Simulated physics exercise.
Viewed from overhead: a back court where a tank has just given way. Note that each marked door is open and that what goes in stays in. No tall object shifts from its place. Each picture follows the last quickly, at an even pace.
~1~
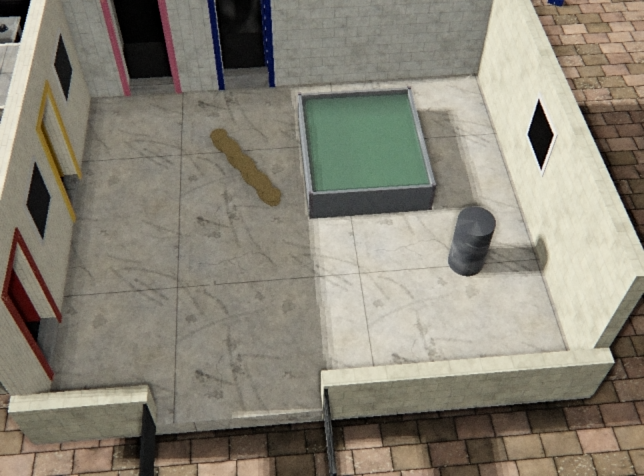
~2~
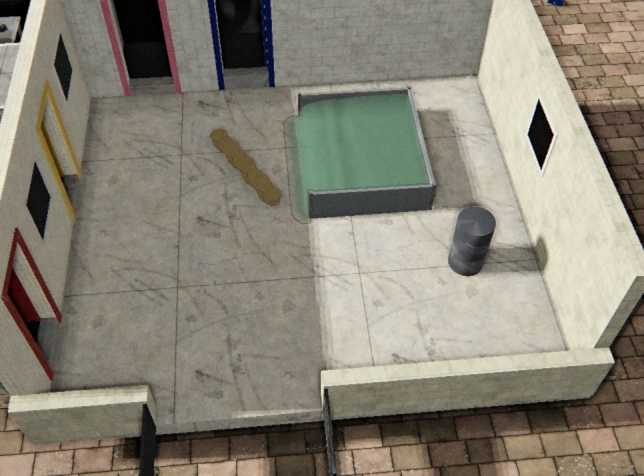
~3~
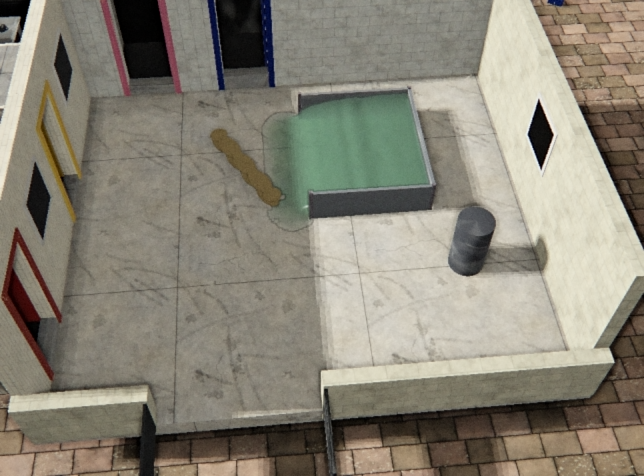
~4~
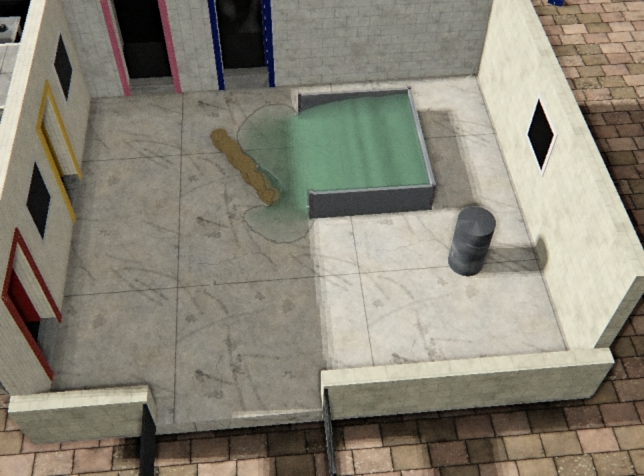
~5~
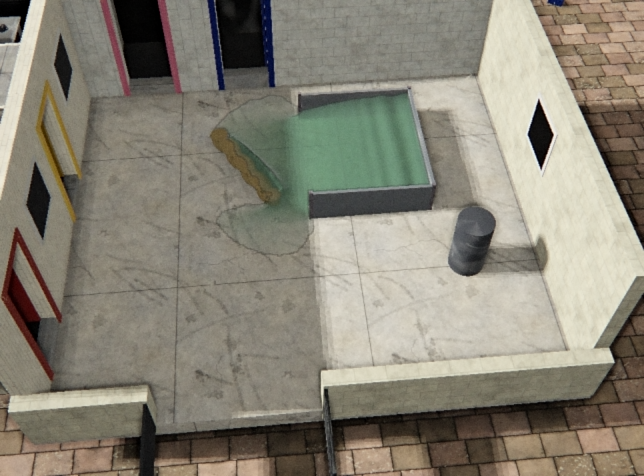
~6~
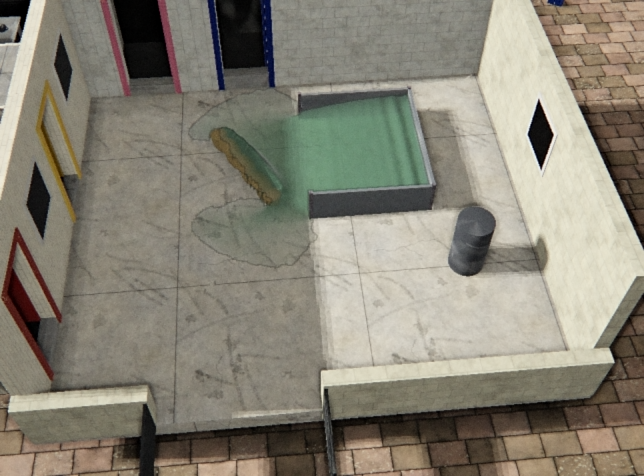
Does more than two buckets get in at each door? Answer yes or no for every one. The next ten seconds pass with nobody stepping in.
Blue door: No, yellow door: No, pink door: No, red door: No.
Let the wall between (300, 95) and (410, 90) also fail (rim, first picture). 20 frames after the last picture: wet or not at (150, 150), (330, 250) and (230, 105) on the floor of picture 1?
In the order you gave them, I get drenched, still bare, drenched.
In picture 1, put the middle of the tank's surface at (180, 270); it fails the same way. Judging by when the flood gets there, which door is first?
Answer: The red one.
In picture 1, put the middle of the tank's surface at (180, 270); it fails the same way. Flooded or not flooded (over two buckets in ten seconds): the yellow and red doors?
Result - yellow door ends up below, red door ends up above.
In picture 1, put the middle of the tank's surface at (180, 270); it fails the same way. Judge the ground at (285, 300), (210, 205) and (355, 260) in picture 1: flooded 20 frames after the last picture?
In that order: Not reached, not reached, not reached.
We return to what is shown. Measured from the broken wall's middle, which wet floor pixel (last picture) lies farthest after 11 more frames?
Point: (70, 342) in the last picture's pixels.
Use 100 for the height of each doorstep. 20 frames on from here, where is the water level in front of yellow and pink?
About 100 %, then 50 %.
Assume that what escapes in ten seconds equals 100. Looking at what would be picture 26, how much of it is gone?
Result, approximate: 10 per cent.
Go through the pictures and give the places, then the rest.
In the first frame, still water in the tank at (363, 141).
In the second frame, the front is at (302, 219), out from the gap at (307, 158).
In the third frame, water pours out at (307, 160) and has run to (296, 228).
In the fourth frame, the front is at (261, 230), out from the gap at (307, 160).
In the fifth frame, the front is at (244, 240), out from the gap at (307, 160).
In the sixth frame, the front is at (205, 237), out from the gap at (307, 160).
A moment on, water covers 25 % of the floor; the blue door wet at the sill, nothing in, the yellow door not reached, the pink door wet at the sill, nothing in, the red door not reached.
Next, water covers 45 % of the floor; the blue door wet at the sill, nothing in, the yellow door not reached, the pink door wet at the sill, nothing in, the red door not reached.
Then, water covers 55 % of the floor; the blue door under two buckets in, the yellow door wet at the sill, nothing in, the pink door wet at the sill, nothing in, the red door wet at the sill, nothing in.
Later, water covers 60 % of the floor; the blue door under two buckets in, the yellow door under two buckets in, the pink door wet at the sill, nothing in, the red door wet at the sill, nothing in.
In the end, water covers 85 % of the floor; the blue door under two buckets in, the yellow door under two buckets in, the pink door wet at the sill, nothing in, the red door wet at the sill, nothing in.
